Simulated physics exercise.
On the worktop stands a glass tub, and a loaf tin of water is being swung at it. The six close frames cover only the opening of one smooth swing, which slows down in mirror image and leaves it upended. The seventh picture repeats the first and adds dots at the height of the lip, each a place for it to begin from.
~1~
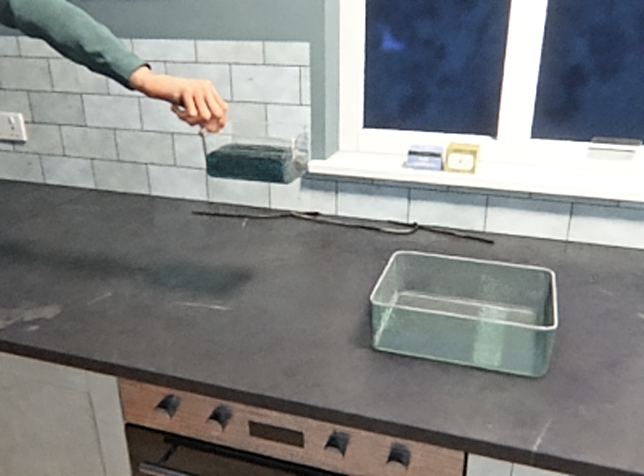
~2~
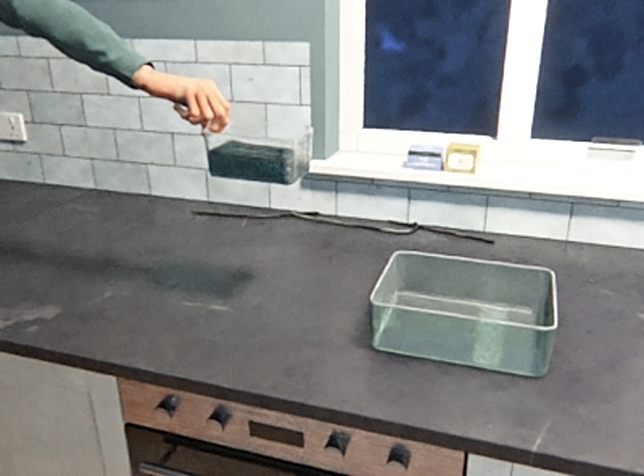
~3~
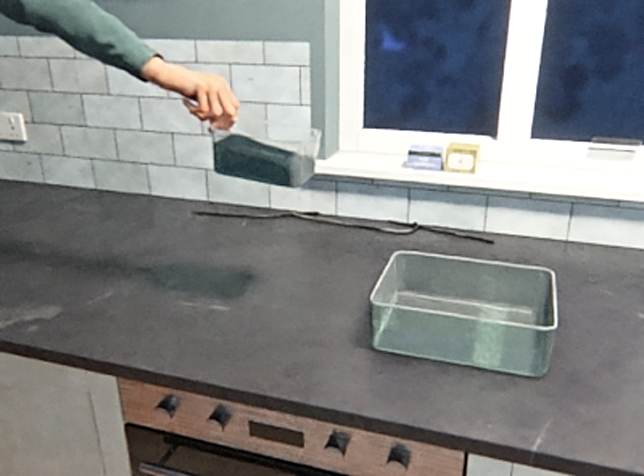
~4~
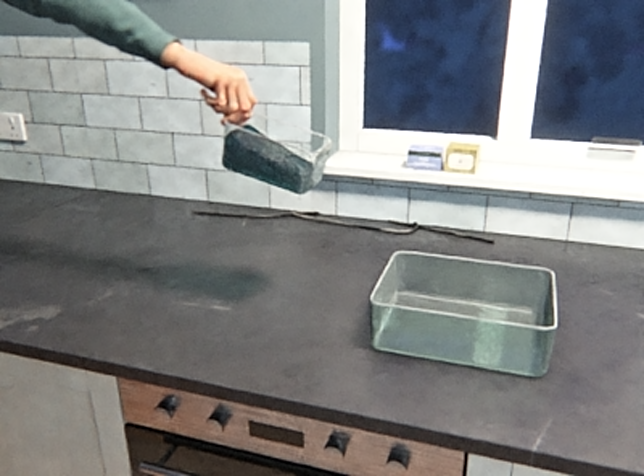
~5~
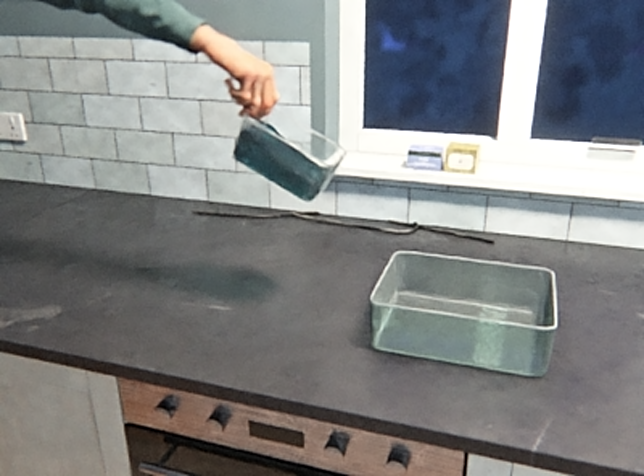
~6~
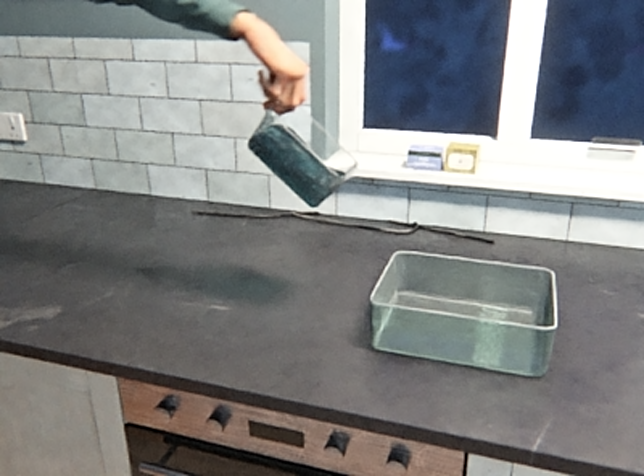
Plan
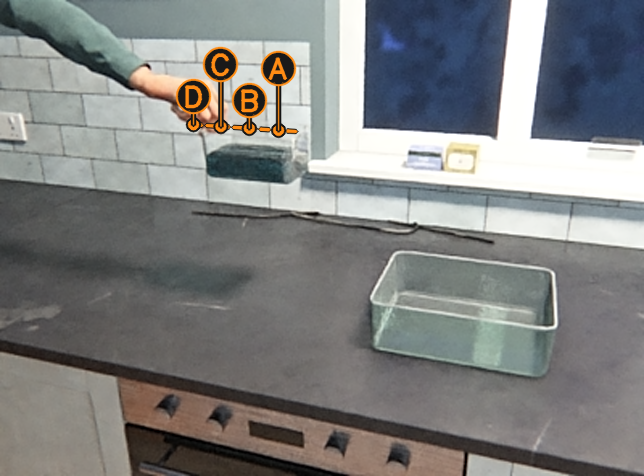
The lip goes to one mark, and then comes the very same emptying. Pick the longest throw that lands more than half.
B.
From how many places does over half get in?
Two.
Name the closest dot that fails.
The answer is C.
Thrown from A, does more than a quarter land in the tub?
Yes, clearly.
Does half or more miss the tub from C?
Yes, that goes wrong.
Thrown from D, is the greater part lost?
Yes, it does.
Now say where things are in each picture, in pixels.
Upright, lip at (301, 131); tub from (371, 344) to (546, 375); nothing has left yet, in the first picture.
Upright, lip at (303, 132); nothing has left yet, in the second picture.
Tipped about 5°, lip at (312, 137); nothing has left yet, in the third picture.
Tipped about 14°, lip at (325, 146); nothing has left yet, in the fourth picture.
Tipped about 26°, lip at (339, 158); nothing has left yet, in the fifth picture.
Tipped about 40°, lip at (352, 172); nothing has left yet, in the sixth picture.
On the marked copy, A at (278, 130); B at (249, 128); C at (220, 126); D at (193, 124).
With A, about 70 % lands in the tub, 17 % falls short and 13 % goes beside or beyond.
With B, about 67 % lands in the tub, 24 % falls short and 9 % goes beside or beyond.
With C, about 30 % lands in the tub, 65 % falls short and 5 % goes beside or beyond.
With D, about 0 % lands in the tub, 98 % falls short.
